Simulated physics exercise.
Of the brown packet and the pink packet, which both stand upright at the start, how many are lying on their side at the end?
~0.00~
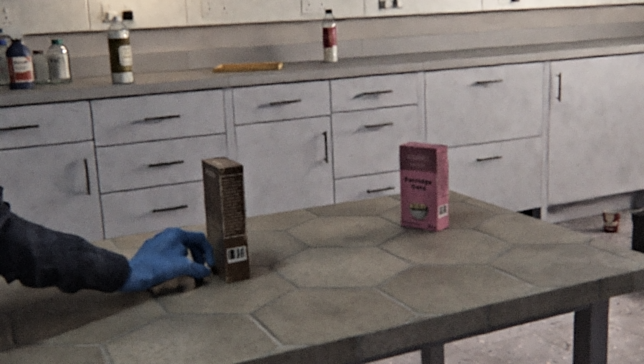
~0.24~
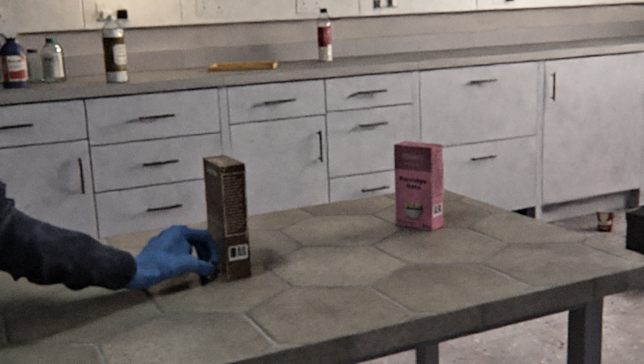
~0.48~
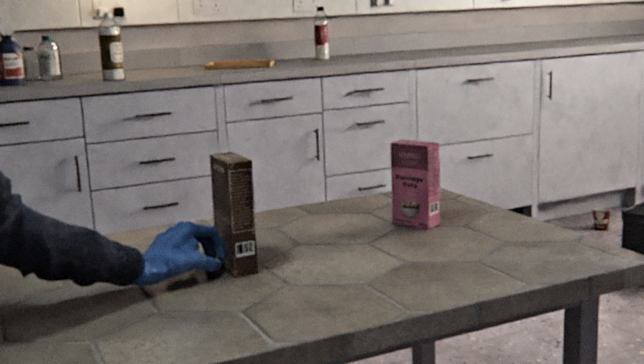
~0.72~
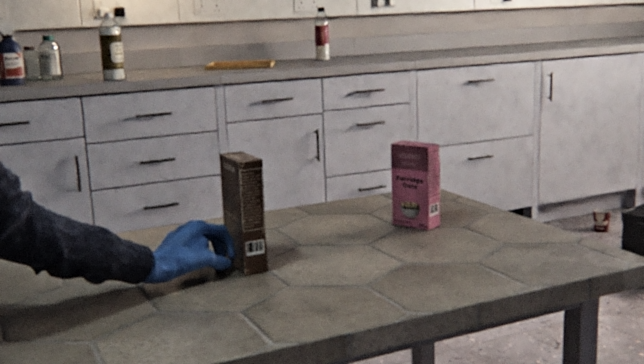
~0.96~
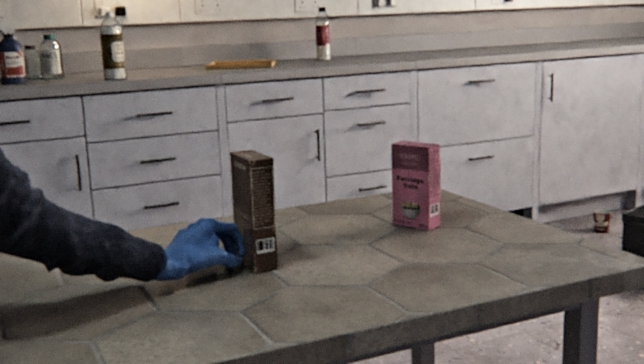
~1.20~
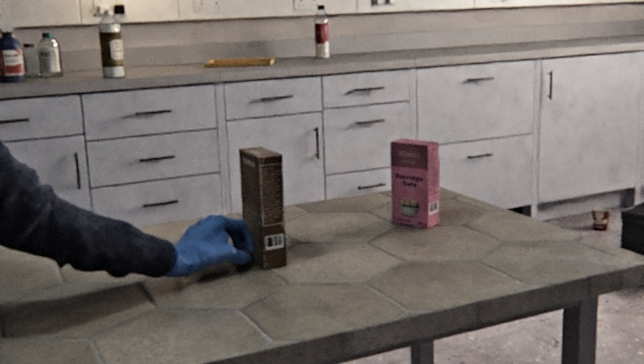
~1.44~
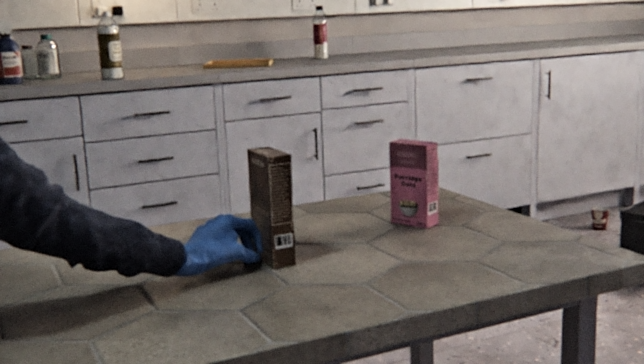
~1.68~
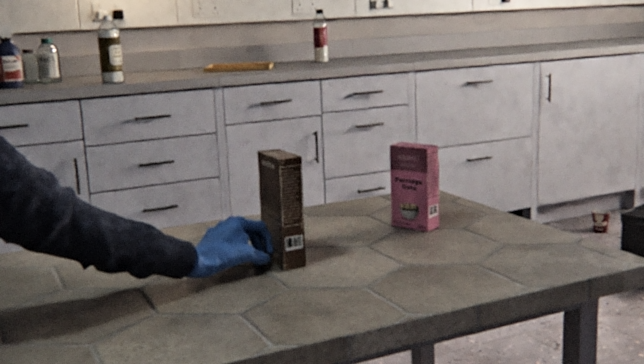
None of them are lying on their side at the end. Both the brown packet and the pink packet are still standing upright.
On a tiled table in a room lined with white cabinets, a blue-gloved hand slowly pushes an upright brown packet to the right toward a pink packet. The brown packet slides without tipping and ends still standing, short of the pink one, which stays in place.
